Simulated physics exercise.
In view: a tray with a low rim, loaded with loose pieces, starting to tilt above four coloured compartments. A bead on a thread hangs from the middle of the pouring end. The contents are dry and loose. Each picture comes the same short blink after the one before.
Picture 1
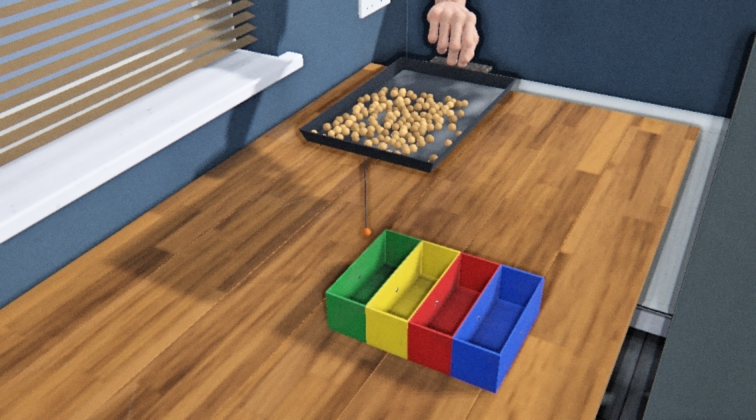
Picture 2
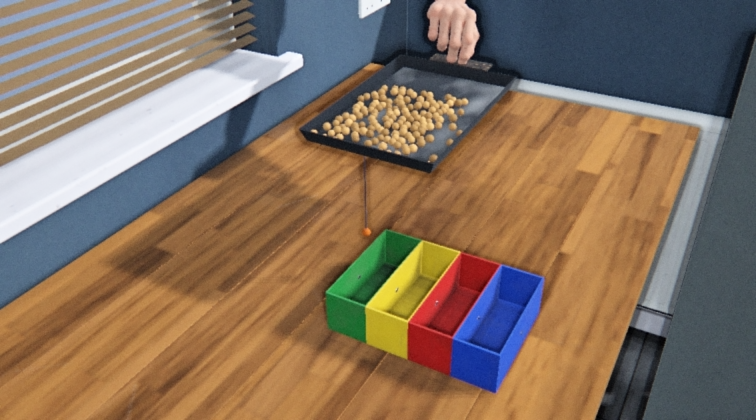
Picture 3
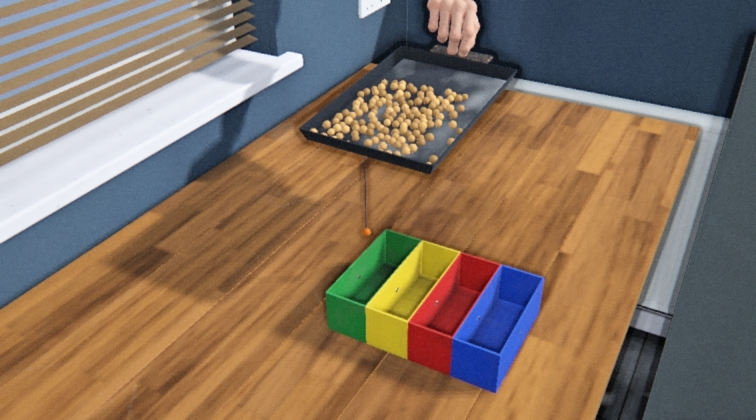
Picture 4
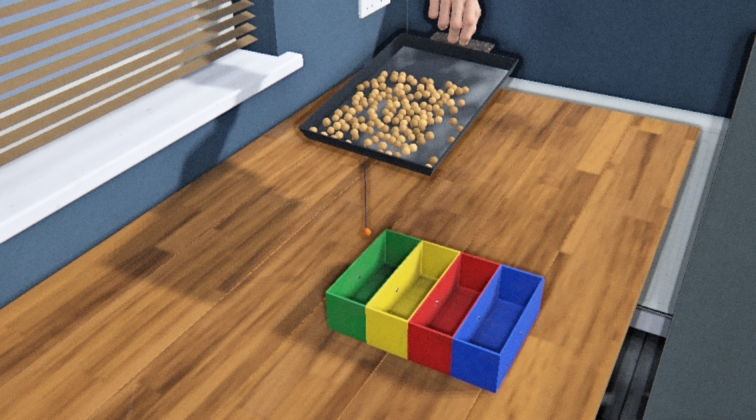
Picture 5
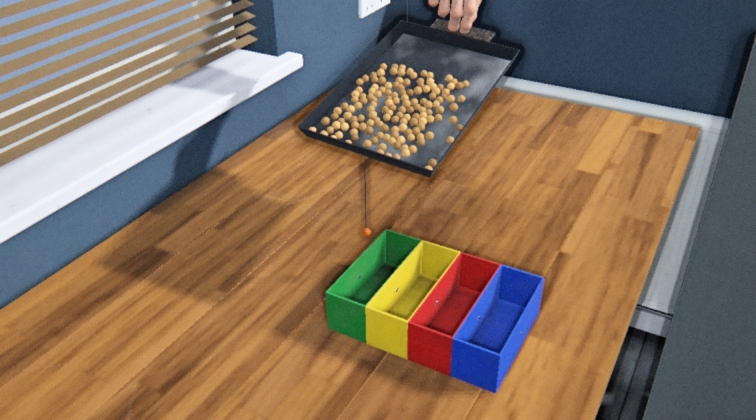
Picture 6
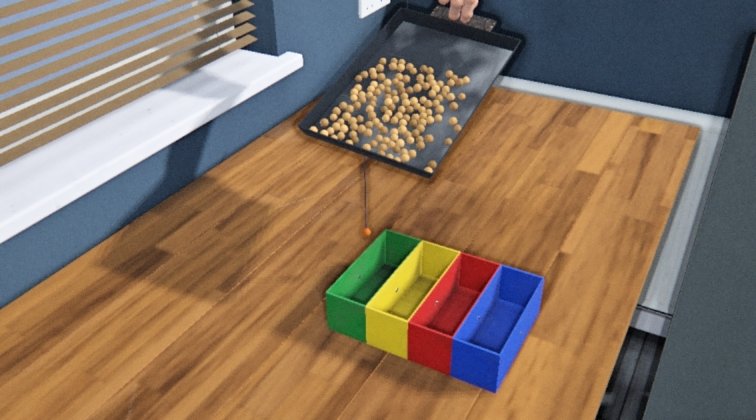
On a wooden worktop beside a window blind, a hand holds the far end of a dark tray of small round beads above green, yellow, red and blue compartments. The tray stays almost level at first, then its far end rises steadily, the near right corner lowest, as the beads shift and spread.
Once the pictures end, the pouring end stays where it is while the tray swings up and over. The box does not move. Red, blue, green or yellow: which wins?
The yellow cell gets the most.
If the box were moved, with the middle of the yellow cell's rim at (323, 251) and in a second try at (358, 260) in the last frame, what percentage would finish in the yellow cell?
Near 0 % and 10 %.
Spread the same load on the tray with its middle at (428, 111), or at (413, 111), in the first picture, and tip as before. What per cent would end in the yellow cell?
About 60 and 60 per cent.
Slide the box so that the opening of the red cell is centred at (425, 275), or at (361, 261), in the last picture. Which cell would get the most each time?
In turn: The red cell; the blue one.
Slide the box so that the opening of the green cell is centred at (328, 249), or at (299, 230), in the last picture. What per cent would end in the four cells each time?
Roughly 100 per cent, and 70 per cent.
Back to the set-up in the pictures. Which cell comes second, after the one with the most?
Second comes that green cell.
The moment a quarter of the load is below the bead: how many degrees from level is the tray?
At some 70 degrees.
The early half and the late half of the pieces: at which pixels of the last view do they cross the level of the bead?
Around (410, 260) and then (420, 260).
Just after the last frame, tray tipped steeply; roughly two thirds on the tray; about a tenth in the yellow cell; about a tenth in the green cell; just a few in the red cell; about a tenth falling or outside the box.
A moment on, tray tipped right over; roughly two thirds in the yellow cell; roughly a quarter in the green cell; about a tenth in the red cell; just a few in the blue cell; just a few falling or outside the box.
Further on, tray tipped past a quarter turn; roughly two thirds in the yellow cell; roughly a quarter in the green cell; about a tenth in the red cell; just a few in the blue cell; just a few falling or outside the box.
When it is over, tray tipped past a quarter turn; roughly two thirds in the yellow cell; roughly a quarter in the green cell; about a tenth in the red cell; just a few in the blue cell; just a few outside the box.
